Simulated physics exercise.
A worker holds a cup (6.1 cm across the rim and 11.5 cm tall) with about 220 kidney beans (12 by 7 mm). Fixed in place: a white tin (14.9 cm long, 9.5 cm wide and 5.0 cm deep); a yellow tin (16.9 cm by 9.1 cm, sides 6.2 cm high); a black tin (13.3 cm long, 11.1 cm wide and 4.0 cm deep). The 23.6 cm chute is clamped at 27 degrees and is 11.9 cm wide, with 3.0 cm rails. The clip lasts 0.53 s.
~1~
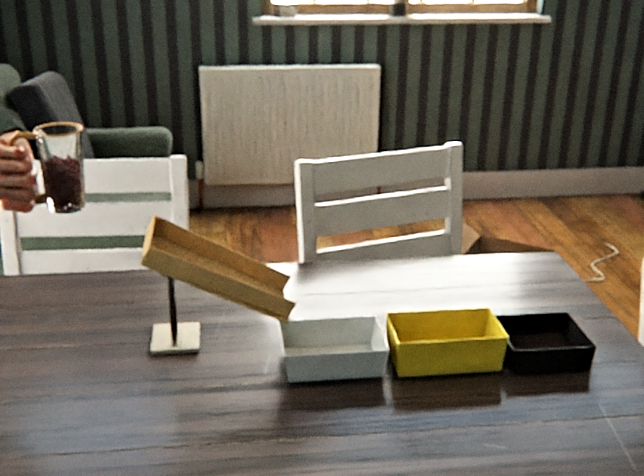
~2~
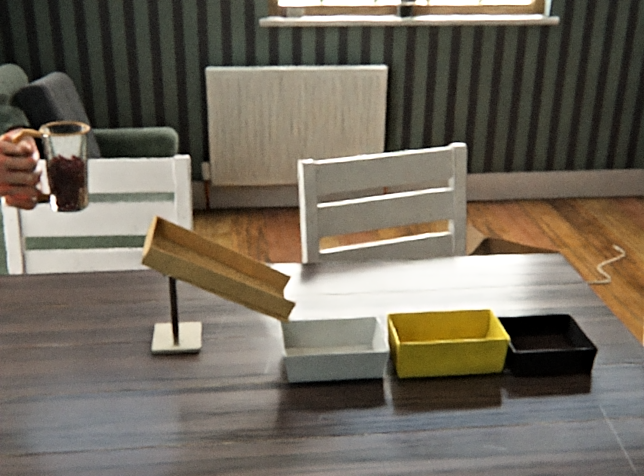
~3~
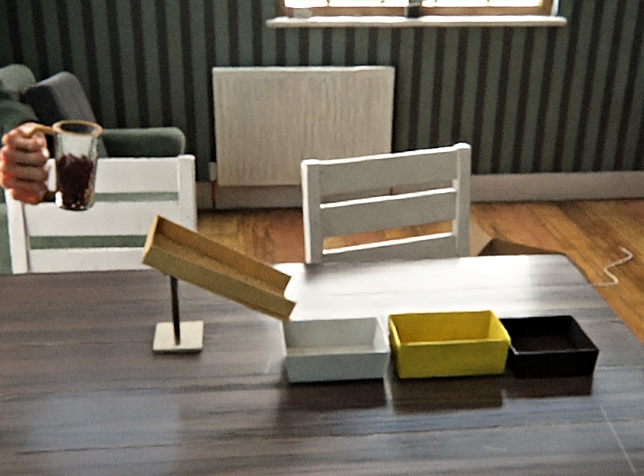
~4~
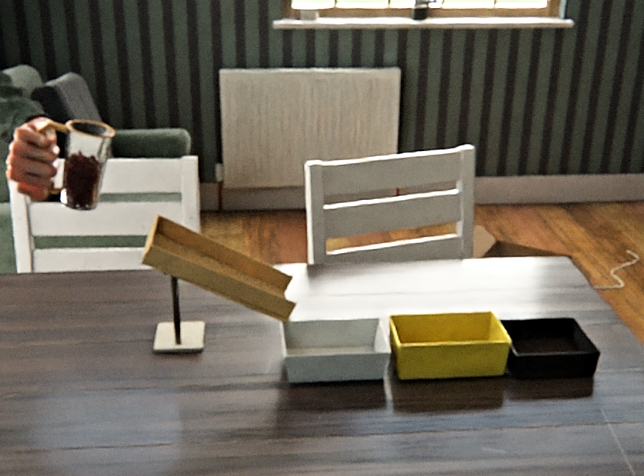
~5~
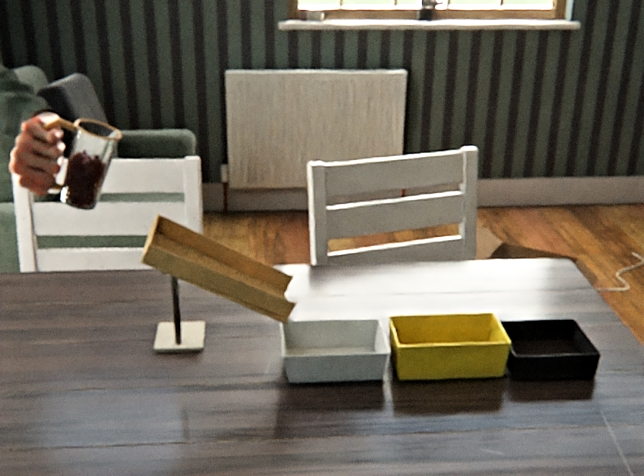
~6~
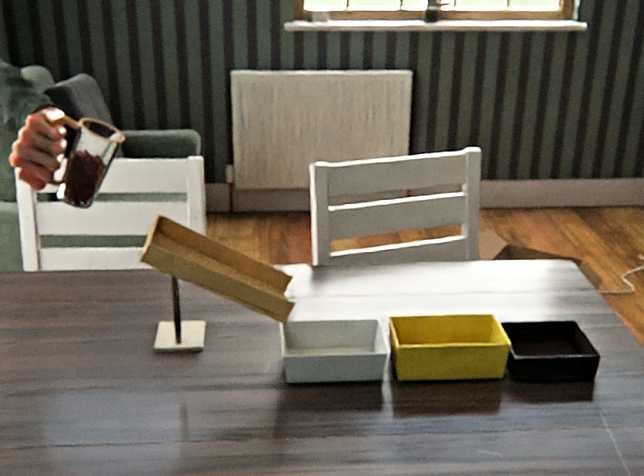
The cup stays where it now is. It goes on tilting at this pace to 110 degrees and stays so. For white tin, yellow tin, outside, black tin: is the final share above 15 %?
White tin: No, yellow tin: No, outside: Yes, black tin: No.
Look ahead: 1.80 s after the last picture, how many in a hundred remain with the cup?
Roughly 65 per cent.
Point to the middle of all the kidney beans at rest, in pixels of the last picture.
Near (56, 372).
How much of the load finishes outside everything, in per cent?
Roughly 90 per cent.
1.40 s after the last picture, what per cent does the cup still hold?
About 100 per cent.
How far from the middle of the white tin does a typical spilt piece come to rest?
Some 50 cm.
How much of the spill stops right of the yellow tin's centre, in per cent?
Some 0 per cent.
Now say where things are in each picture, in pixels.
In the first picture, cup at (60, 148); tilt 0 degrees; moved 0.0 cm; lip at (81, 129); top of the load at (67, 163); white tin at (332, 335); yellow tin at (446, 324); black tin at (542, 331).
In the second picture, cup at (66, 147); tilt 3 degrees; moved 0.5 cm; lip at (87, 129); top of the load at (65, 162).
In the third picture, cup at (77, 147); tilt 8 degrees; moved 1.5 cm; low side right; lip at (100, 131); top of the load at (74, 160).
In the fourth picture, cup at (88, 147); tilt 14 degrees; moved 2.6 cm; low side right; lip at (113, 134); top of the load at (83, 160).
In the fifth picture, cup at (93, 147); tilt 20 degrees; moved 3.1 cm; low side right; lip at (119, 136); top of the load at (87, 159).
In the sixth picture, cup at (95, 148); tilt 25 degrees; moved 3.1 cm; low side right; lip at (123, 139); top of the load at (85, 158); white tin at (333, 337); yellow tin at (448, 329); black tin at (547, 338).
Then, 0.54 s after the last picture, tilt 54 degrees; cup 100 %; middle of all pieces near (77, 175).
Then, 0.99 s after the last picture, tilt 78 degrees; cup 100 %; middle of all pieces near (74, 170).
Then, 1.40 s after the last picture, tilt 100 degrees; cup 100 %; middle of all pieces near (77, 168).
Then, 1.80 s after the last picture, tilt 110 degrees; outside 5 %, cup 65 %, slope 30 %, in the air 5 %; middle of all pieces near (105, 209).
In the end, outside 90 %, cup 0 %, white tin 10 %, black tin 0 %, yellow tin 0 %, slope 0 %.
